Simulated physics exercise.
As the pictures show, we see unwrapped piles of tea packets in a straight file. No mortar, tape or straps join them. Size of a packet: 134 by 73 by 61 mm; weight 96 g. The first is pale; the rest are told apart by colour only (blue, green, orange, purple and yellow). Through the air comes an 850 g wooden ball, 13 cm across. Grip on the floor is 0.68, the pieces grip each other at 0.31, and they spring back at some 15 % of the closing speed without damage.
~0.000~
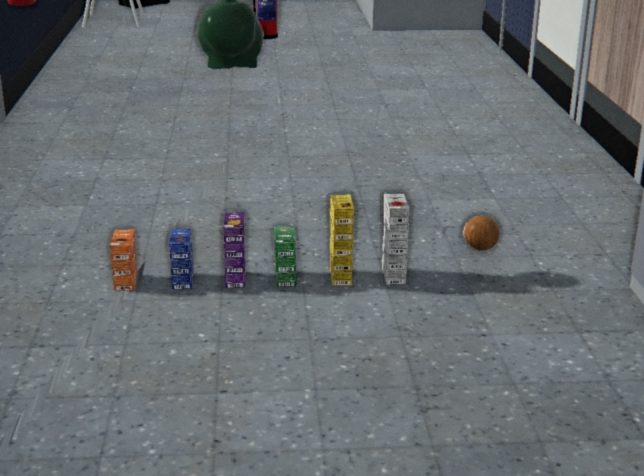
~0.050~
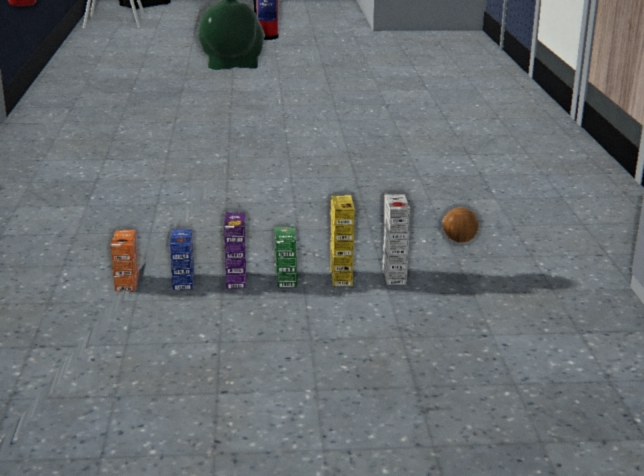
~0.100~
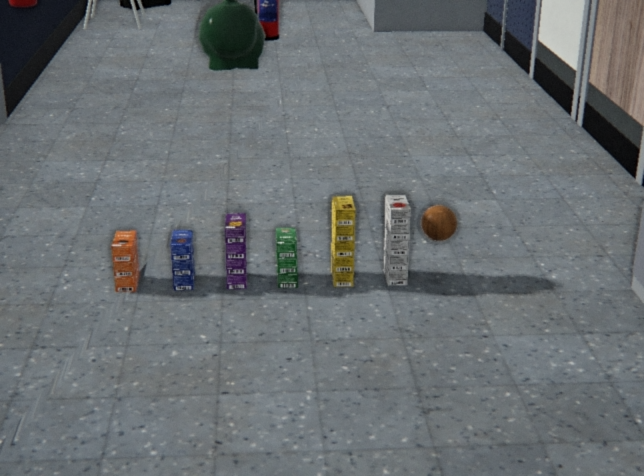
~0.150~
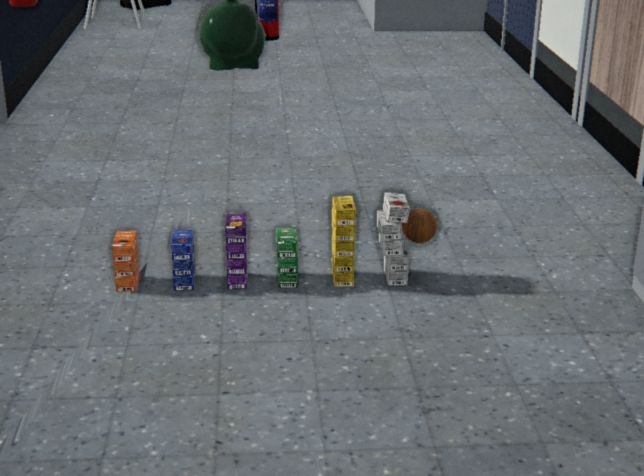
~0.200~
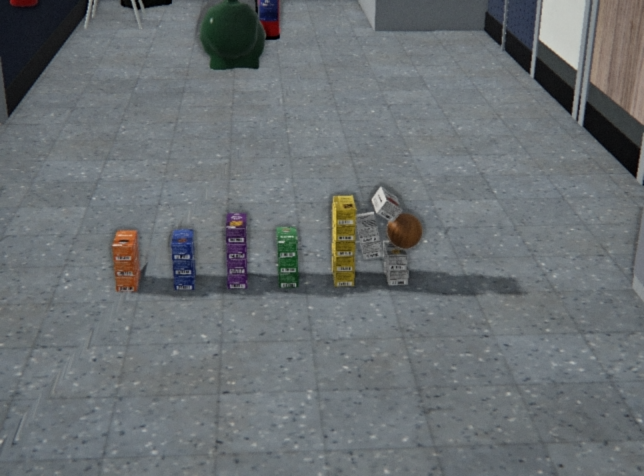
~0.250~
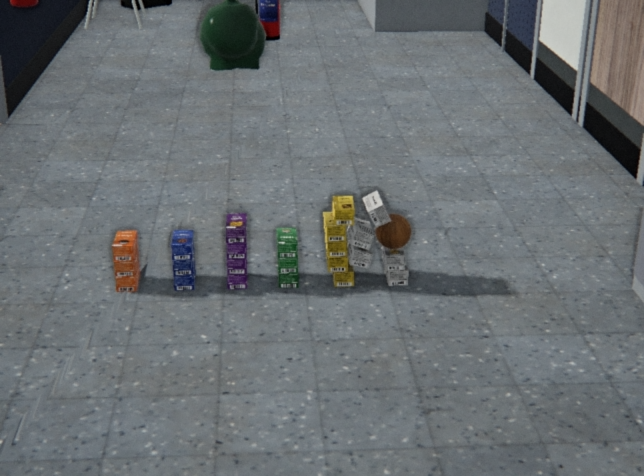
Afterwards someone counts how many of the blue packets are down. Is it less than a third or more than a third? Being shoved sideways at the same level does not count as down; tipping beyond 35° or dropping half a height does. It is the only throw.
More than a third of them.
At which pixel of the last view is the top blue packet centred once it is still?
Near (147, 263).
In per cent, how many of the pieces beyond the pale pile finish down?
Roughly 60 per cent of them.
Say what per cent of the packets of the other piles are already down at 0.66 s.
35 per cent by then.
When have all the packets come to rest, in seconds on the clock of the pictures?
At about 1.5 s.
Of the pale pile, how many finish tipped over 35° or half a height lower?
The count is 4.
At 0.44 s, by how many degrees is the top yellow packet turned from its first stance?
Roughly 40°.
By 0.32 s, 3 of the pale pile down; none of the 3 blue packets down (0 of 18 in all colours); top blue packet unmoved; top yellow packet tilted 20°.
By 0.44 s, 3 of the pale pile down; none of the 3 blue packets down (4 of 18 in all colours); top blue packet unmoved; top yellow packet tilted 43°, 46 mm lower.
By 0.66 s, 3 of the pale pile down; none of the 3 blue packets down (6 of 18 in all colours); top blue packet unmoved; top yellow packet tilted 29°, 12 cm lower.
By 1.14 s, 4 of the pale pile down; none of the 3 blue packets down (9 of 18 in all colours); top blue packet tilted 19°; top yellow packet tilted 37°, 14 cm lower.
When it is over (1.7 s), 4 of the pale pile down; 2 of the 3 blue packets down (11 of 18 in all colours); top blue packet tilted 63°, 7 cm lower; top purple packet on its side. That is 67 per cent. In pixels of the last frame, middles, top blue packet near (147, 263), top purple packet near (181, 257).
